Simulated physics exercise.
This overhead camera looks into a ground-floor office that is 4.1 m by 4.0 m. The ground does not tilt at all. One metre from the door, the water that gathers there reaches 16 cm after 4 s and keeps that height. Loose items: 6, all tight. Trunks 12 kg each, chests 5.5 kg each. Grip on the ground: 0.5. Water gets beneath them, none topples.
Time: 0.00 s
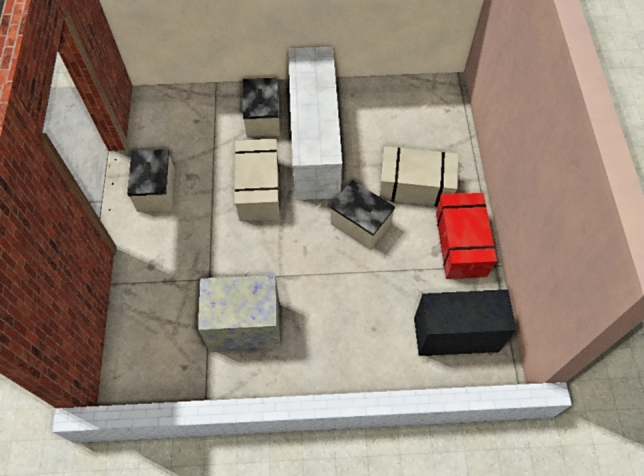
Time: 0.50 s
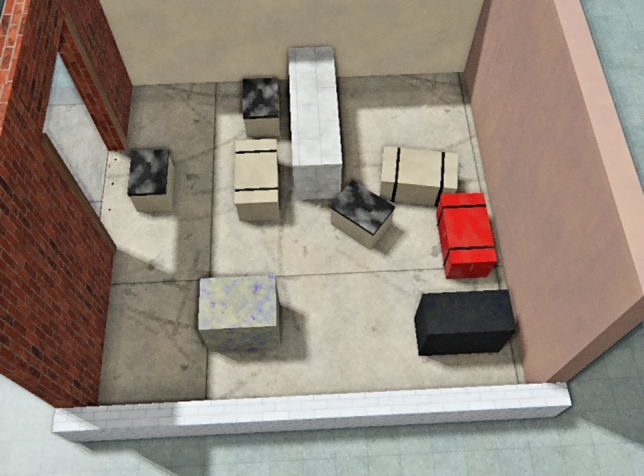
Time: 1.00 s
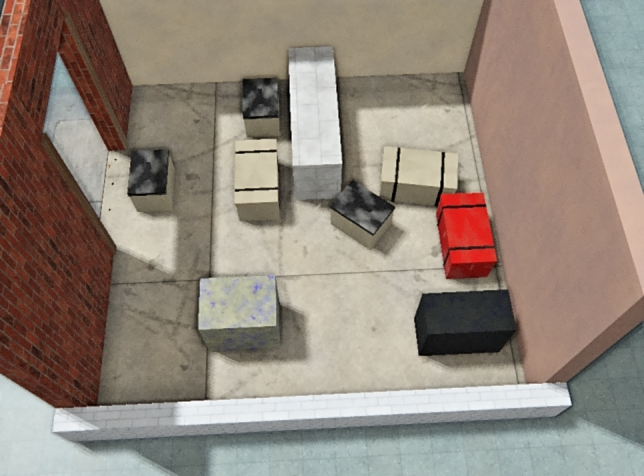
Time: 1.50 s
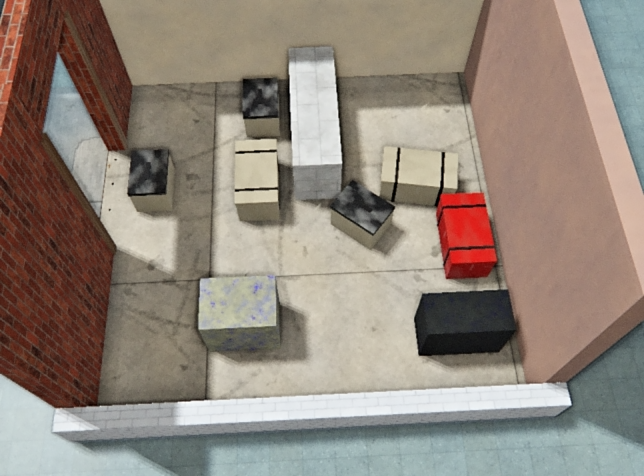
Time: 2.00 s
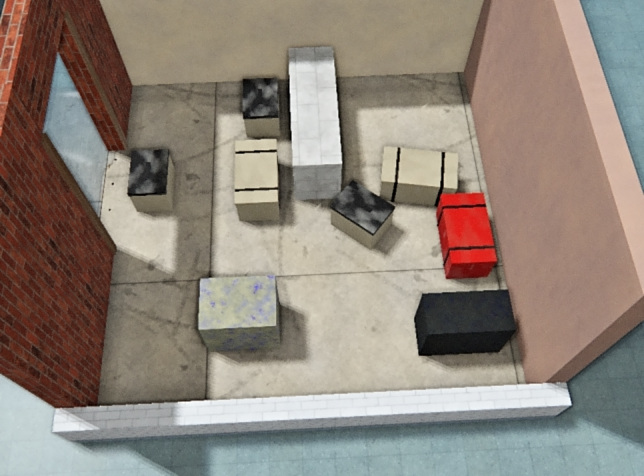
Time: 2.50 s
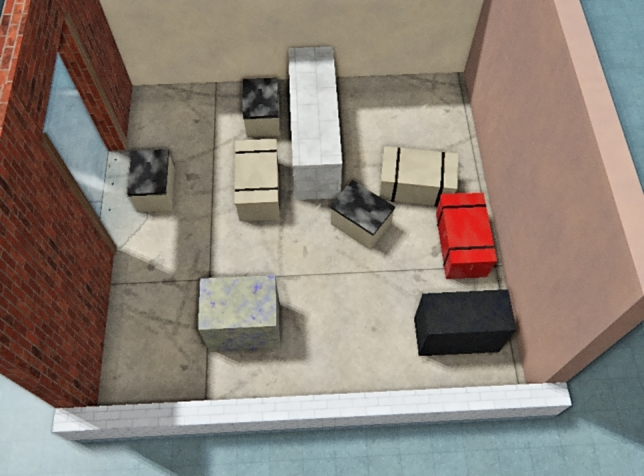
A walled room holding boxes and trunks stays still while bluish water spreads over the ground outside.
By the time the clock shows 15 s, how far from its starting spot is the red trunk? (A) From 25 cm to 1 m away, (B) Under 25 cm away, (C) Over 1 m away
Answer: C.
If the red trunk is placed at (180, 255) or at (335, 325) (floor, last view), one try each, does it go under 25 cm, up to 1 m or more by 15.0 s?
Try one: Moderate displacement; try two: Moderate displacement.
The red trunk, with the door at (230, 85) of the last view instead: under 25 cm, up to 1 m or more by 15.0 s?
Result for the red trunk: Large displacement.
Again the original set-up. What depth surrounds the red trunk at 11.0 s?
I'd put it at about 5 cm.
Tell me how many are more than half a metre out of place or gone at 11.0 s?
It comes to 4.
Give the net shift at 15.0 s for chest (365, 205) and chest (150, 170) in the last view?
Respectively 80 and 120 centimetres.
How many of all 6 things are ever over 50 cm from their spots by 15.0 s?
Total: 5.
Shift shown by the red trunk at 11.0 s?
60 cm, give or take.
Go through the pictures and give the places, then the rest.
In the first frame, the red trunk at (468, 227), on the bottom; water covers 0.0 m2; 0 of 6 have shifted.
In the second frame, the red trunk at (468, 227), on the bottom; 0.0 m2 under water; 0 of 6 have shifted.
In the third frame, the red trunk at (468, 227) rests on the ground; water covers 0.0 m2; 0 of 6 have shifted.
In the fourth frame, the red trunk at (468, 227) rests on the ground; water covers 0.0 m2; 0 of 6 have shifted.
In the fifth frame, the red trunk at (468, 227) rests on the ground; 0.0 m2 under water; 0 of 6 have shifted.
In the sixth frame, the red trunk at (468, 227) rests on the ground; 0.2 m2 under water; 0 of 6 have shifted.
After 3.5 s the red trunk is near (468, 227), 0.0 m from its start, aground; 0 afloat.
After 6.8 s the red trunk is near (468, 227), 0.0 m from its start, aground; 3 afloat.
After 11.0 s the red trunk is near (466, 170), 0.7 m from its start, afloat; 5 afloat.
After 15.0 s the red trunk is near (392, 78), 2.0 m from its start, afloat; 6 afloat.
